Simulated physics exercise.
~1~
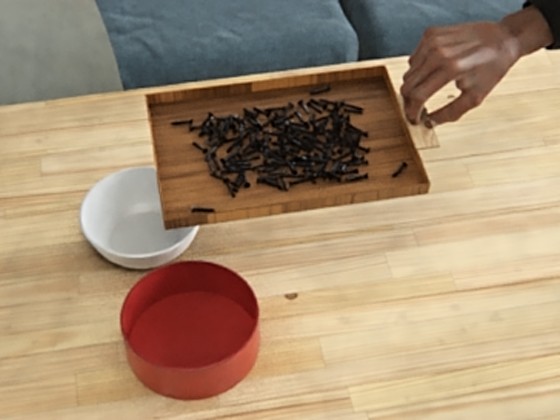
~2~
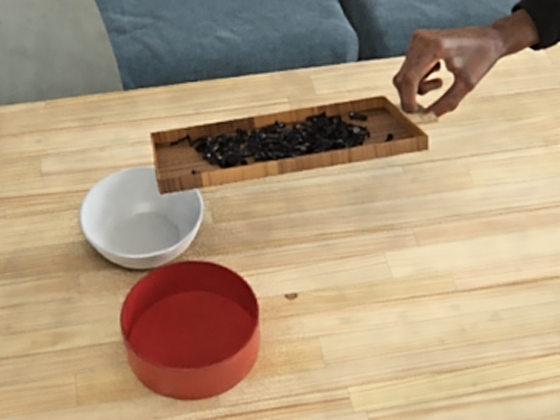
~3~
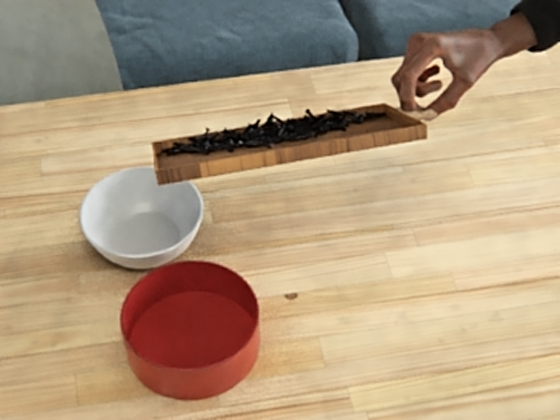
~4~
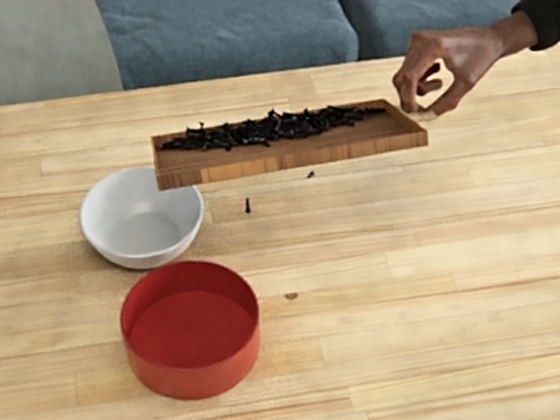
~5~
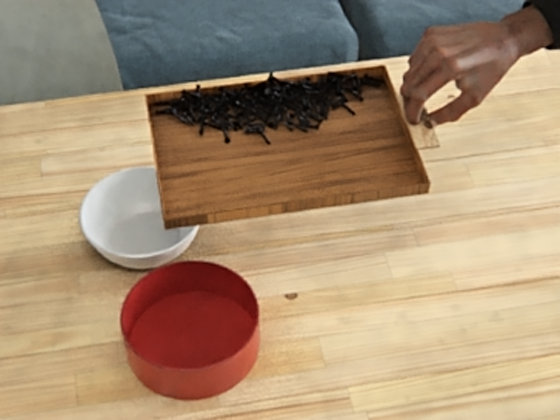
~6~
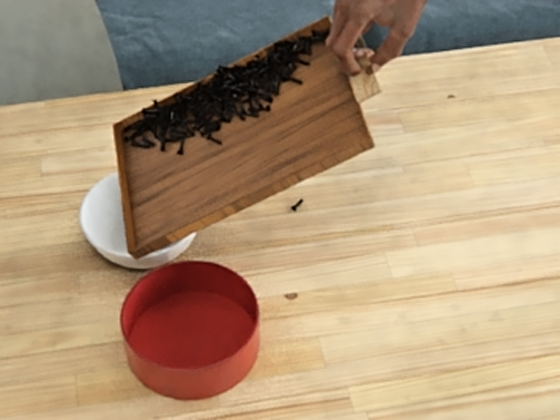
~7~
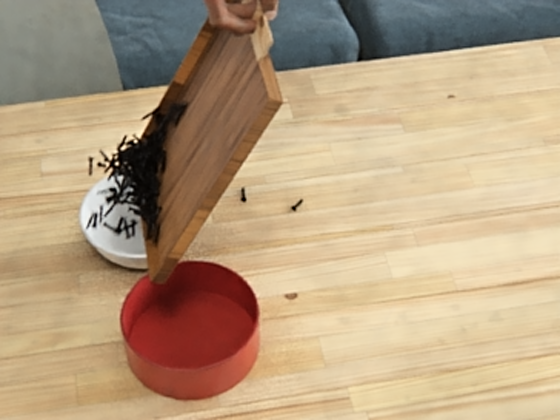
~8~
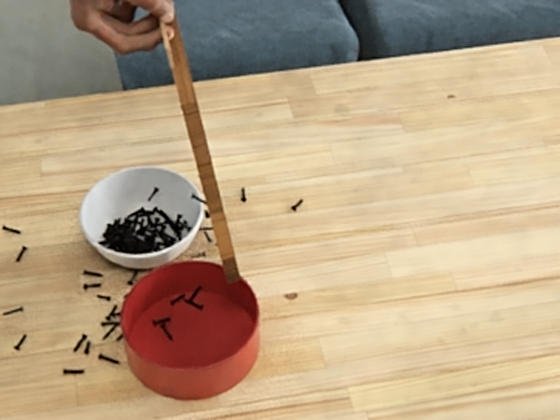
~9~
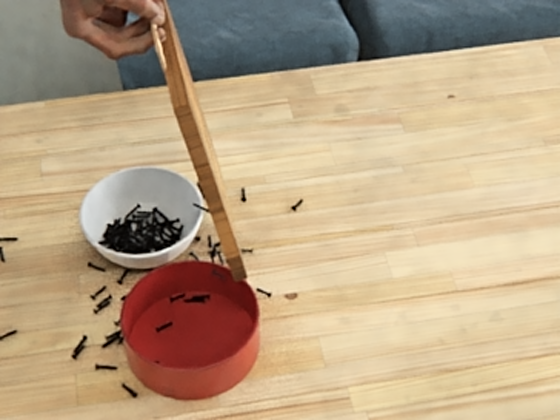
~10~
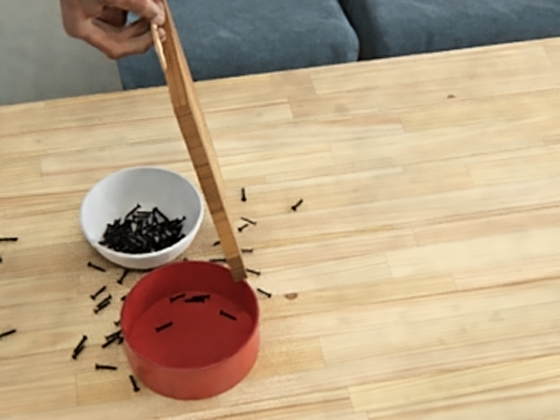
To begin with, a hand holds a wooden tray scattered with many black screws above a light wooden table, where a white bowl and a red pot stand. The tray tips away from the viewer, and the screws slide into a heap along its far side while a couple drop off. It comes back level, then moves left and tilts steeply with its left side low. The screws pour off in a dark stream towards the white bowl. Finally the tray hangs almost upright and still, with most screws in the bowl, a few in the pot and many scattered on the table.
